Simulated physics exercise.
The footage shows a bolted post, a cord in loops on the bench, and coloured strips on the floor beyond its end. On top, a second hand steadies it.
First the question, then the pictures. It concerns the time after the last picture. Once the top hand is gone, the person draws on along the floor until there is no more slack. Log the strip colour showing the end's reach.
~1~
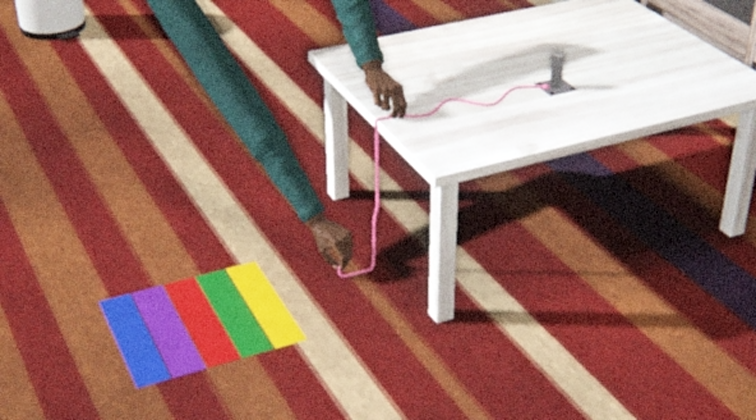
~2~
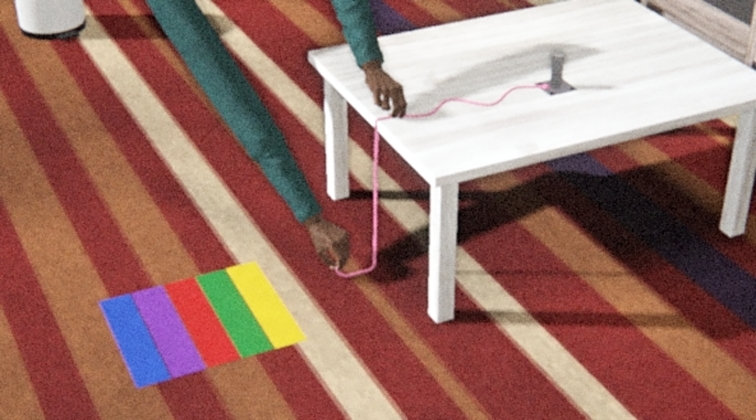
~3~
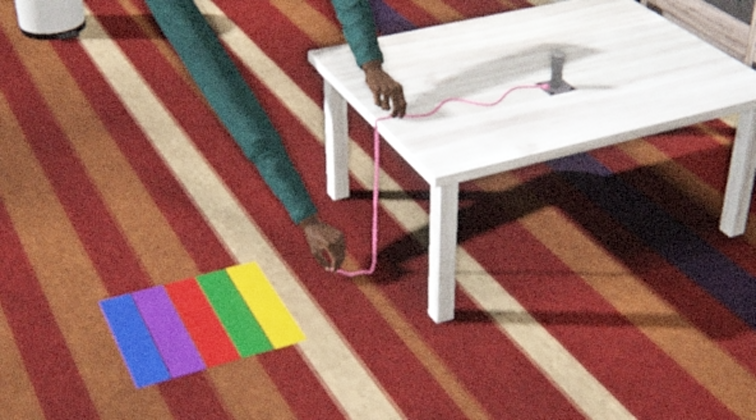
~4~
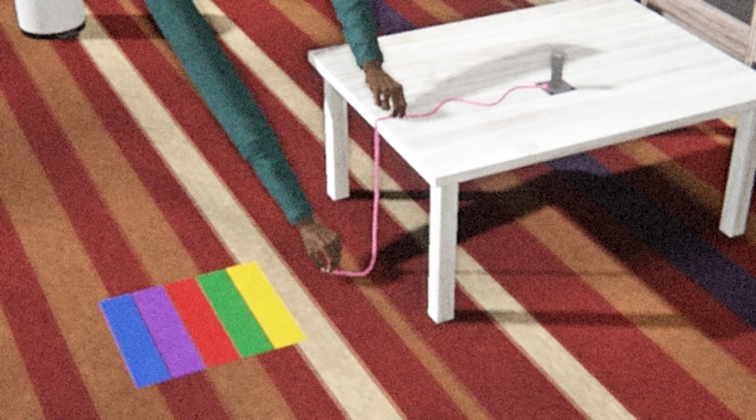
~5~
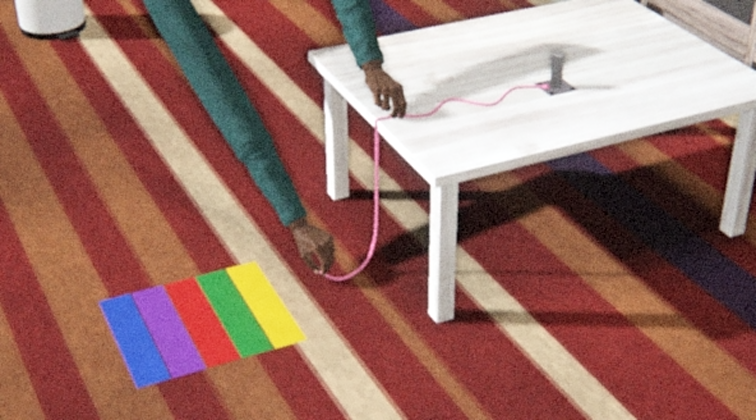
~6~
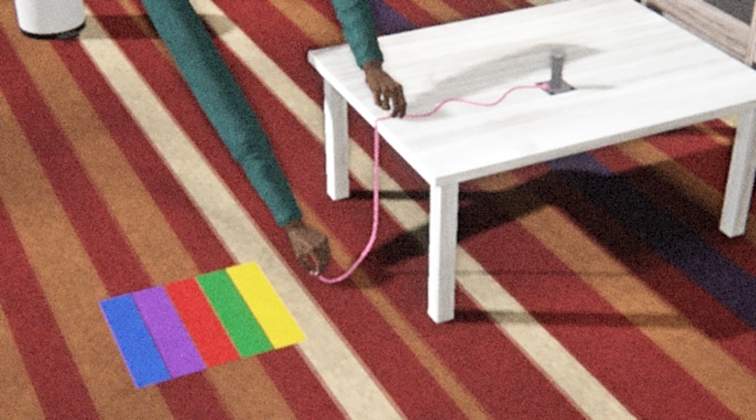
Reach: Red strip.
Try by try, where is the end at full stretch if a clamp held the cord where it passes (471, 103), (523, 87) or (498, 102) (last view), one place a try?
The pixel places are (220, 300), (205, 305) and (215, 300), one per try.
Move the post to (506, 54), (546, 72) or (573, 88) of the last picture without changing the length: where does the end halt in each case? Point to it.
Around (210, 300), then (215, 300), then (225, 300).
Soon after, end near (269, 286); over yellow.
Then, end near (225, 297); over green.
At full stretch, end near (201, 304); over red. It gets as far as the red strip.
